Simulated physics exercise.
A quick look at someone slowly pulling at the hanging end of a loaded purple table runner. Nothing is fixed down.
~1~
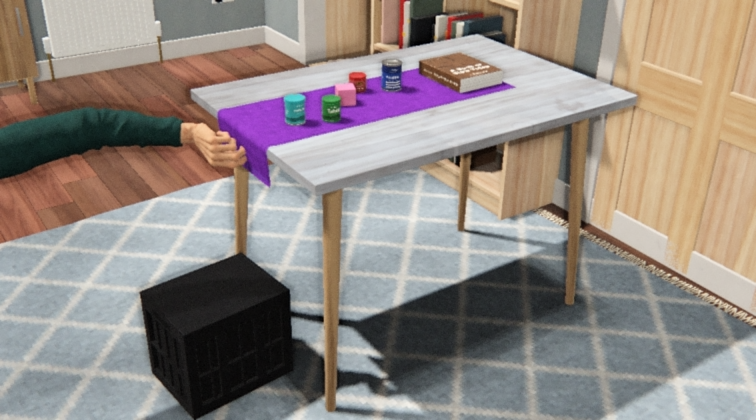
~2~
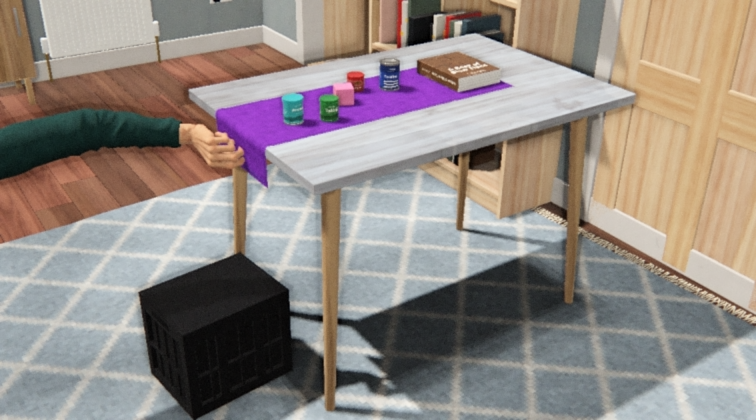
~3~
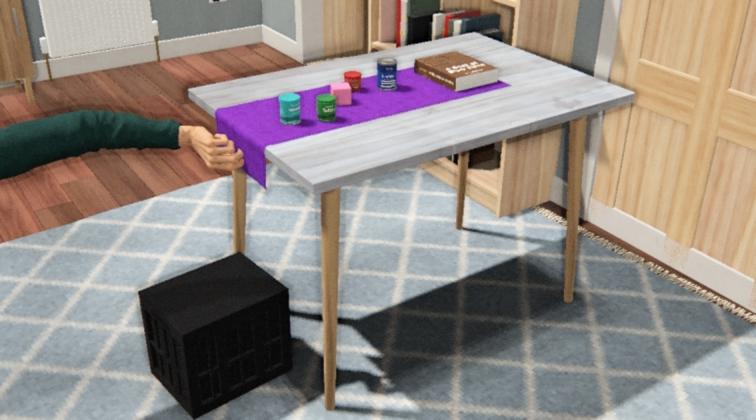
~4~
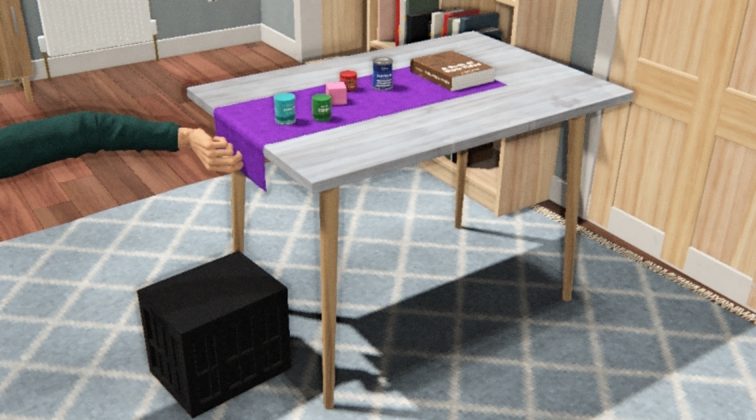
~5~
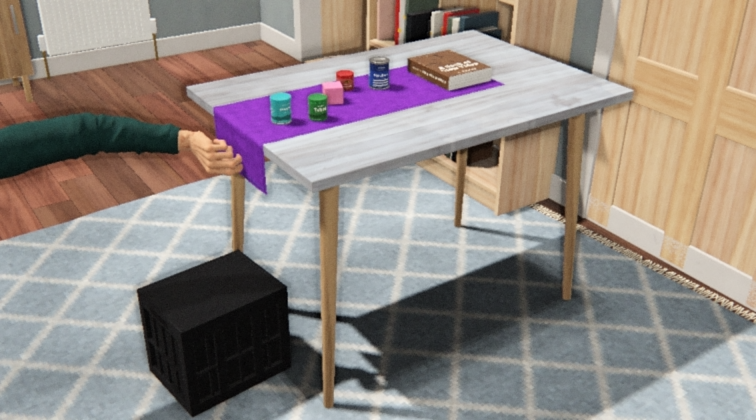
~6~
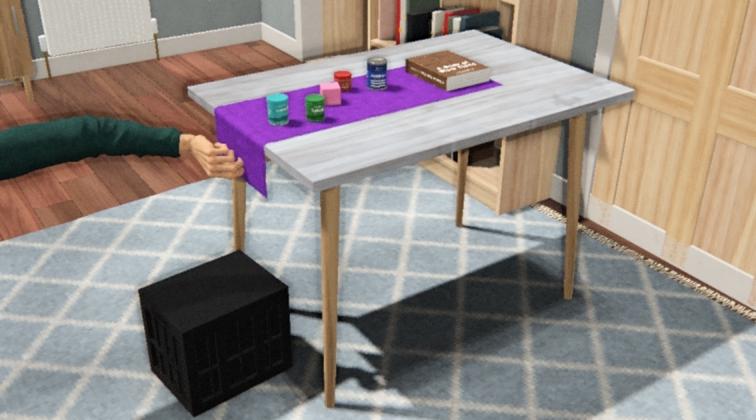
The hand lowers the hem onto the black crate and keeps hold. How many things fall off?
The count of fallen things is three.
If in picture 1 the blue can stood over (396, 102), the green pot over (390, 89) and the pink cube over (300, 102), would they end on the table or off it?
The blue can does not fall; the green pot keeps its place on top; the pink cube comes down.
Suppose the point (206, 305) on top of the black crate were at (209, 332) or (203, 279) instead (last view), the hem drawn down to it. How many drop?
Then 4 and 2.
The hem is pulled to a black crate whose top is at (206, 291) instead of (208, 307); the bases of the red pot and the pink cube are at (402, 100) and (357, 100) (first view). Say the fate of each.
The red pot keeps its place on top; the pink cube holds on.
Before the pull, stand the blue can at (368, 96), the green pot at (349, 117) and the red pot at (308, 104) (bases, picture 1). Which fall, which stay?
The blue can survives, the green pot falls, the red pot tumbles off.
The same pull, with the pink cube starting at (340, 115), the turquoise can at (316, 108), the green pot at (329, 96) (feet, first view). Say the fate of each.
The pink cube drops off, the turquoise can comes down, the green pot tumbles off.
Soon after, hem near (244, 232); turquoise can gone.
After that, hem on the crate; turquoise can, green pot and pink cube gone.
In the end, hem on the crate; turquoise can, green pot and pink cube gone. It carries off three.
